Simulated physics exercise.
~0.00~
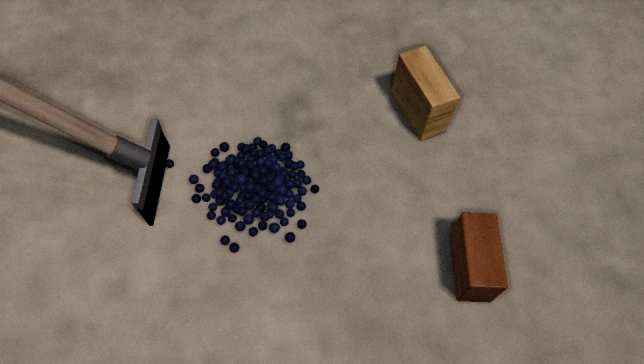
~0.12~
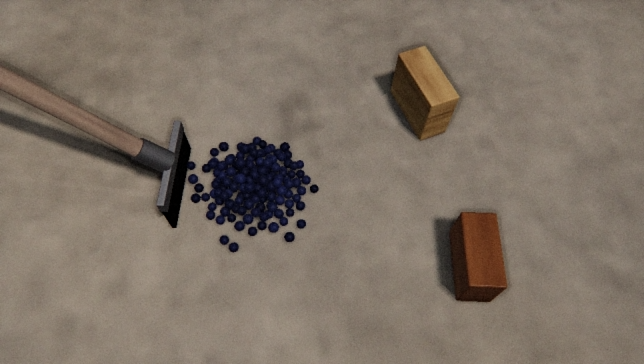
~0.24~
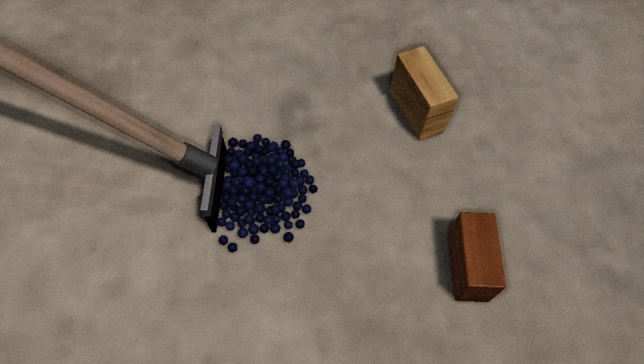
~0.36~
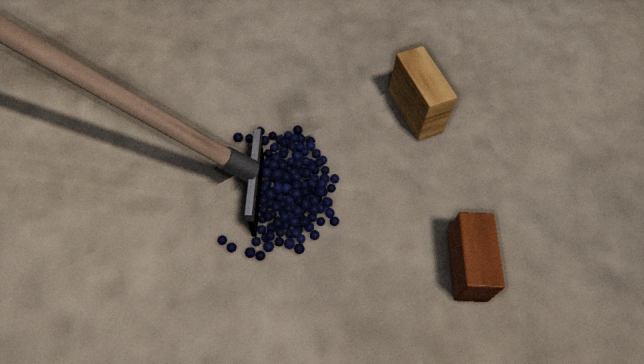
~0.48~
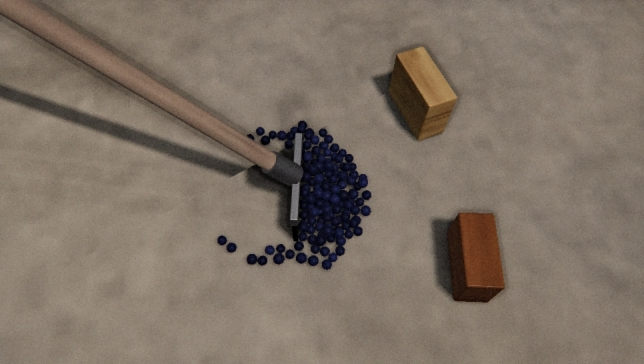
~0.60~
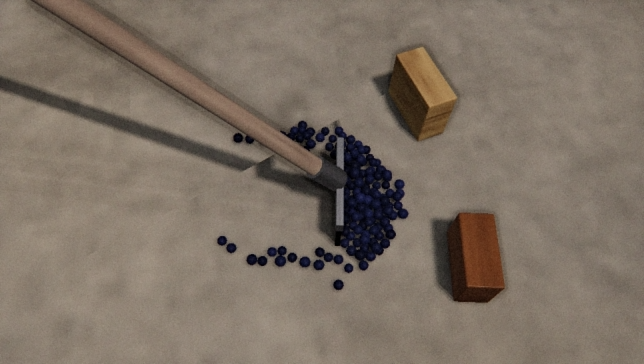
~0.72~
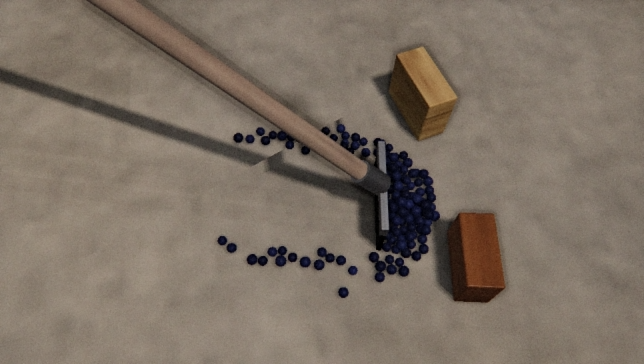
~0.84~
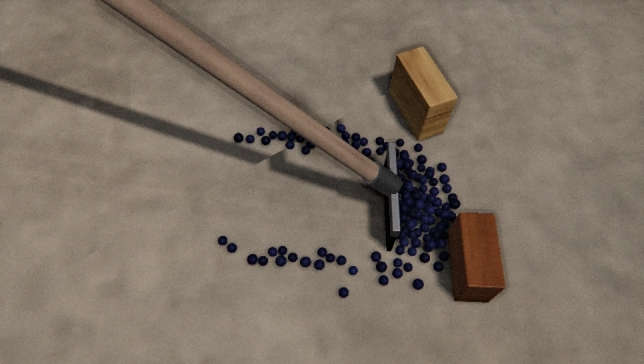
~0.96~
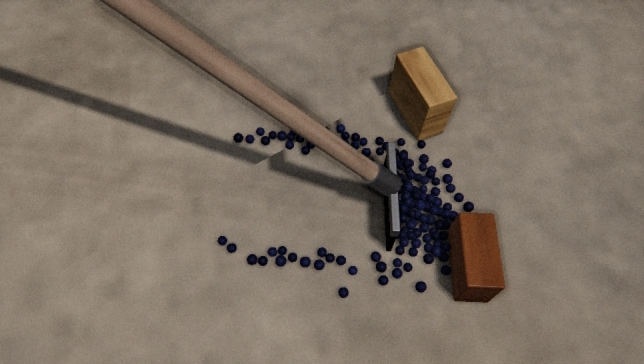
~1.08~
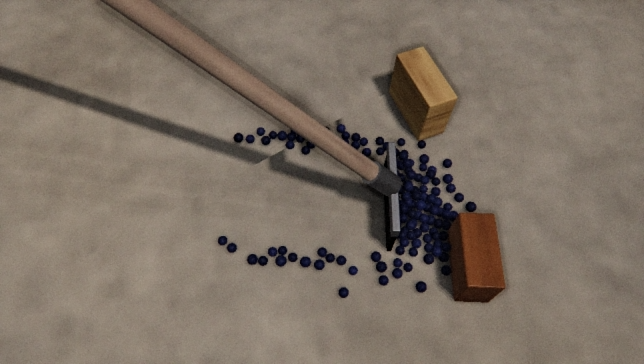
On a mottled grey-brown surface, a long-handled squeegee pushes blueberries right, leaving two trails and stopping with most bunched before two blocks.
